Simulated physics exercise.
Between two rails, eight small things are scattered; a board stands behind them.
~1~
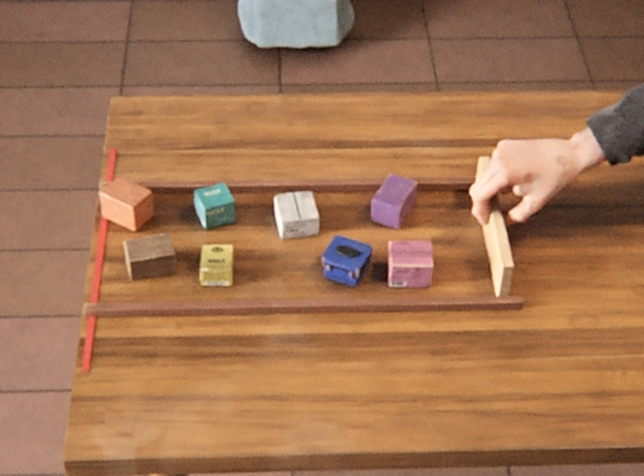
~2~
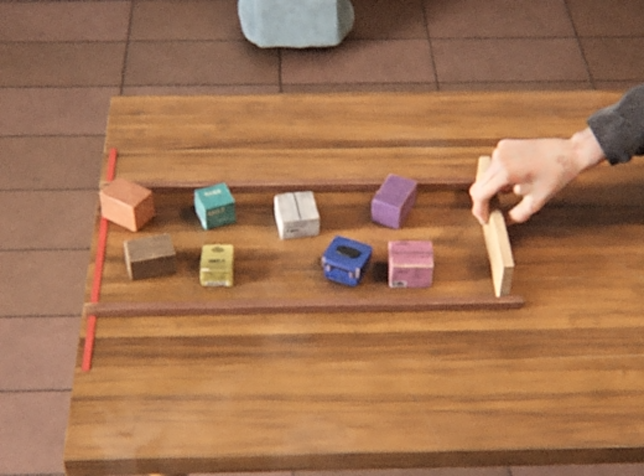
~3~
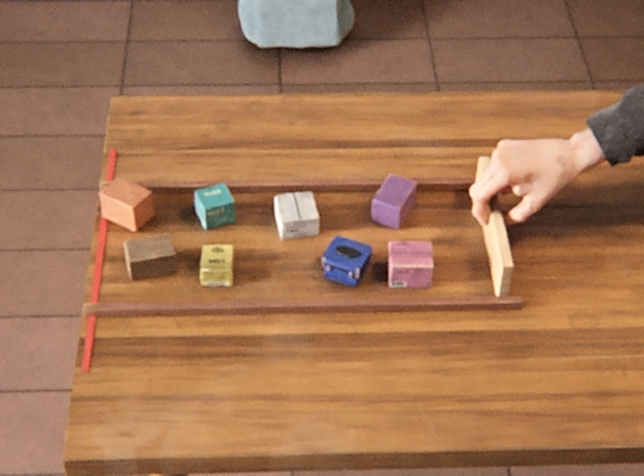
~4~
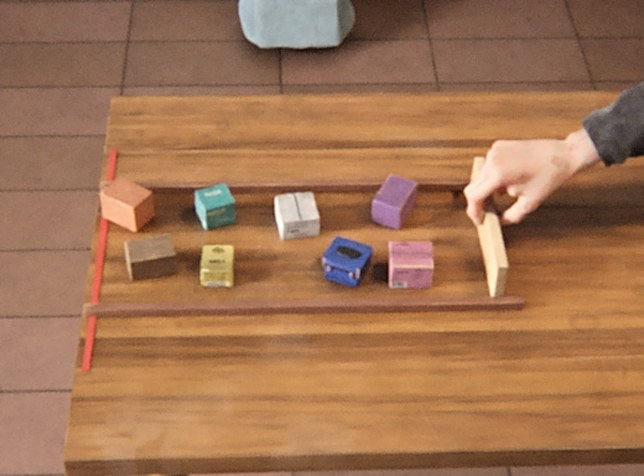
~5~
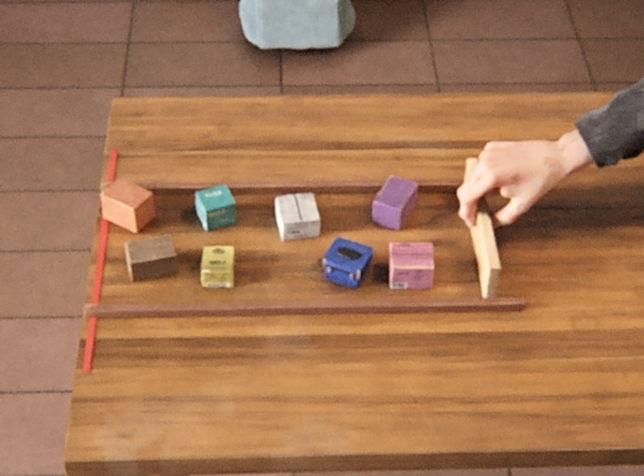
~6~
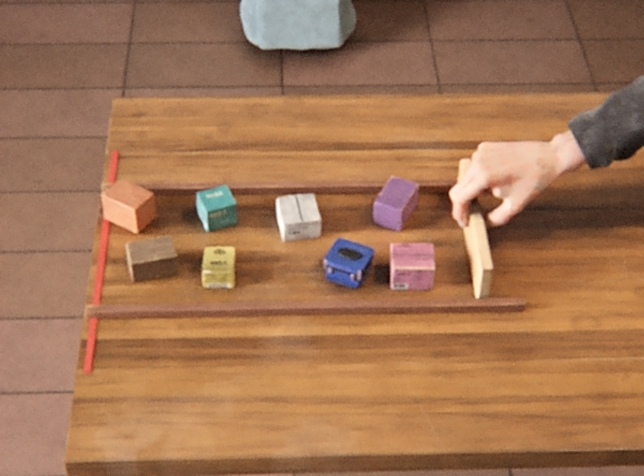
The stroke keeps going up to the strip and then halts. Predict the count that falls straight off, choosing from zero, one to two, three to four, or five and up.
The number that tumble down is over four.
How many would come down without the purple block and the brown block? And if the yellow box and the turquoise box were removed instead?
The count is 6 in one try and 6 in the other, in that order.
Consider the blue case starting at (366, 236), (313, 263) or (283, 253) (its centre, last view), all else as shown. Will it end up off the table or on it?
In that order, it falls; falls; drops off.
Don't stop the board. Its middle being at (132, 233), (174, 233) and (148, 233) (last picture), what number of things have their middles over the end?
First 6, then 4, finally 5.
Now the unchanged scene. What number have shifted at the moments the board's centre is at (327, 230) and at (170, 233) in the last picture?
The counts are 4 and 8.
Soon after, none off yet; orange block at rest near (129, 206); brown block at rest near (152, 259); turquoise box at rest near (217, 208).
Then, none off yet; orange block moved about its own width near (102, 206); brown block moved about its own width near (89, 260); turquoise box moved well along near (142, 209).
At rest, the number that fall off is five or more; fallen, pink box, purple block, blue case, white box, yellow box, turquoise box, brown block and orange block.
